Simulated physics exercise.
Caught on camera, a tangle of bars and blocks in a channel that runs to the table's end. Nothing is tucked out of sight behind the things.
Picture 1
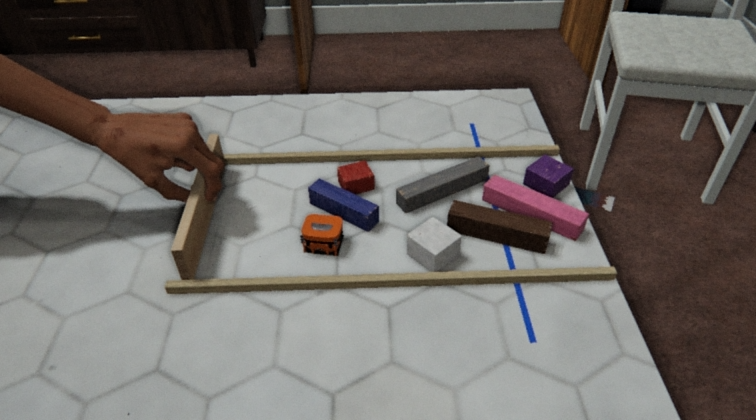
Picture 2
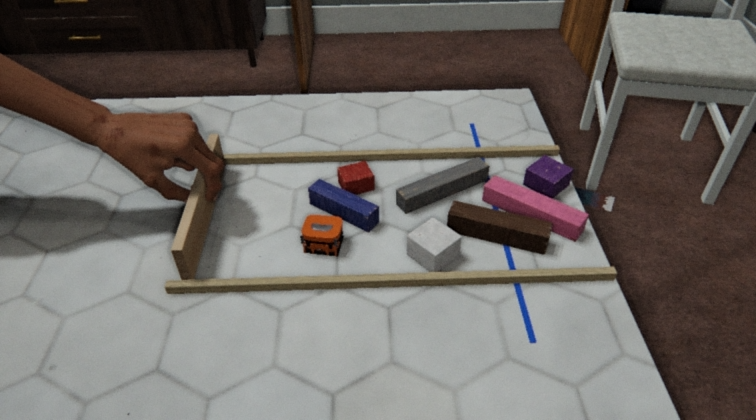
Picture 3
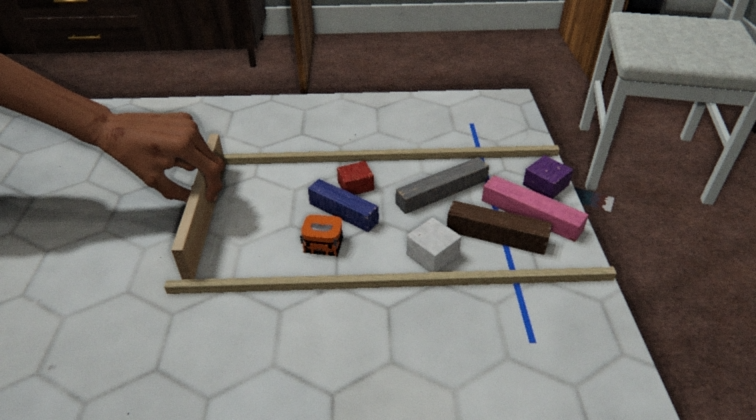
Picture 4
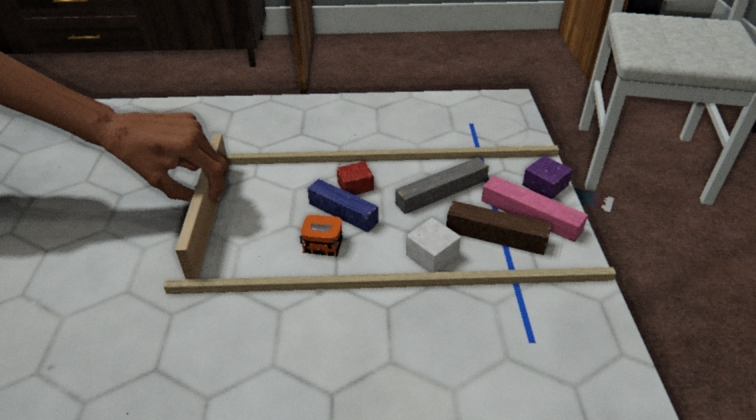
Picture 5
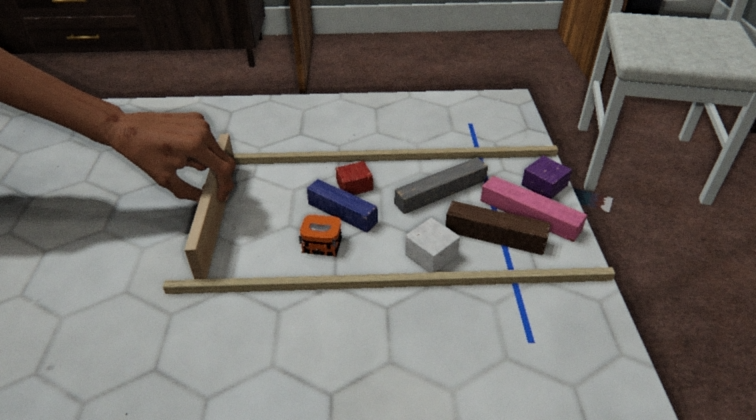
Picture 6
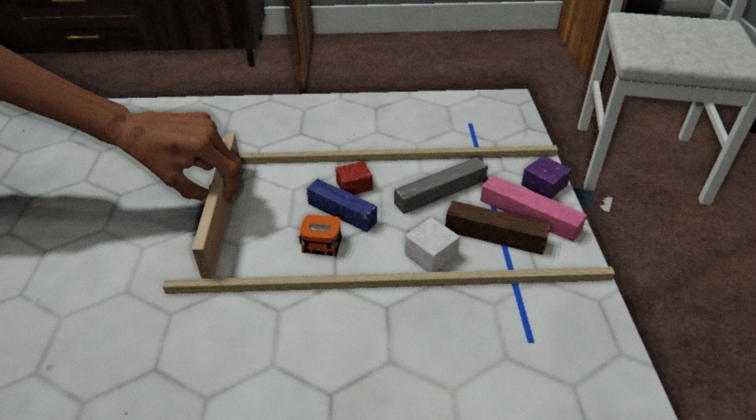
A hand reaches in from the left over a white hexagon-patterned tabletop, viewed from above at an angle, with a white chair and dark cabinet behind. It grips an upright wooden board between two wooden rails, with red, blue, orange, grey and white pieces in the middle and brown, pink and purple ones near a blue line at right. The hand slides the board slightly rightward, while the pieces and the view stay practically still.
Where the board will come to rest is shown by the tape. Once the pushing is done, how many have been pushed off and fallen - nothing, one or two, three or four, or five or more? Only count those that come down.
Expect no piece at all to go down.
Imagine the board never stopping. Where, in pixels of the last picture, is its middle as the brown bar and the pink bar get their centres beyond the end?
The middle is at (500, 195) when it's the brown bar, and at (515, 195) when it's the pink bar.
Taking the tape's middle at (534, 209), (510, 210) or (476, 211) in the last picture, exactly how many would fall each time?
In that order 4, 1 and 0.
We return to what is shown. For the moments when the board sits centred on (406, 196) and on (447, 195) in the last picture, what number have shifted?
6, then 7.
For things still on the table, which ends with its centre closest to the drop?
Answer - the brown bar.
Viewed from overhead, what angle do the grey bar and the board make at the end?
Misalignment: Close to 50°.
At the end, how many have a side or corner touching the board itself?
Count: 4.
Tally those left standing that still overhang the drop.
The total here is 4.
Soon after, none off yet; purple block at rest near (546, 177); pink bar at rest near (531, 207); brown bar at rest near (496, 227).
Then, none off yet; purple block at rest near (546, 177); pink bar at rest near (531, 207); brown bar moved a little near (531, 229).
At rest, the number that fall off is zero.
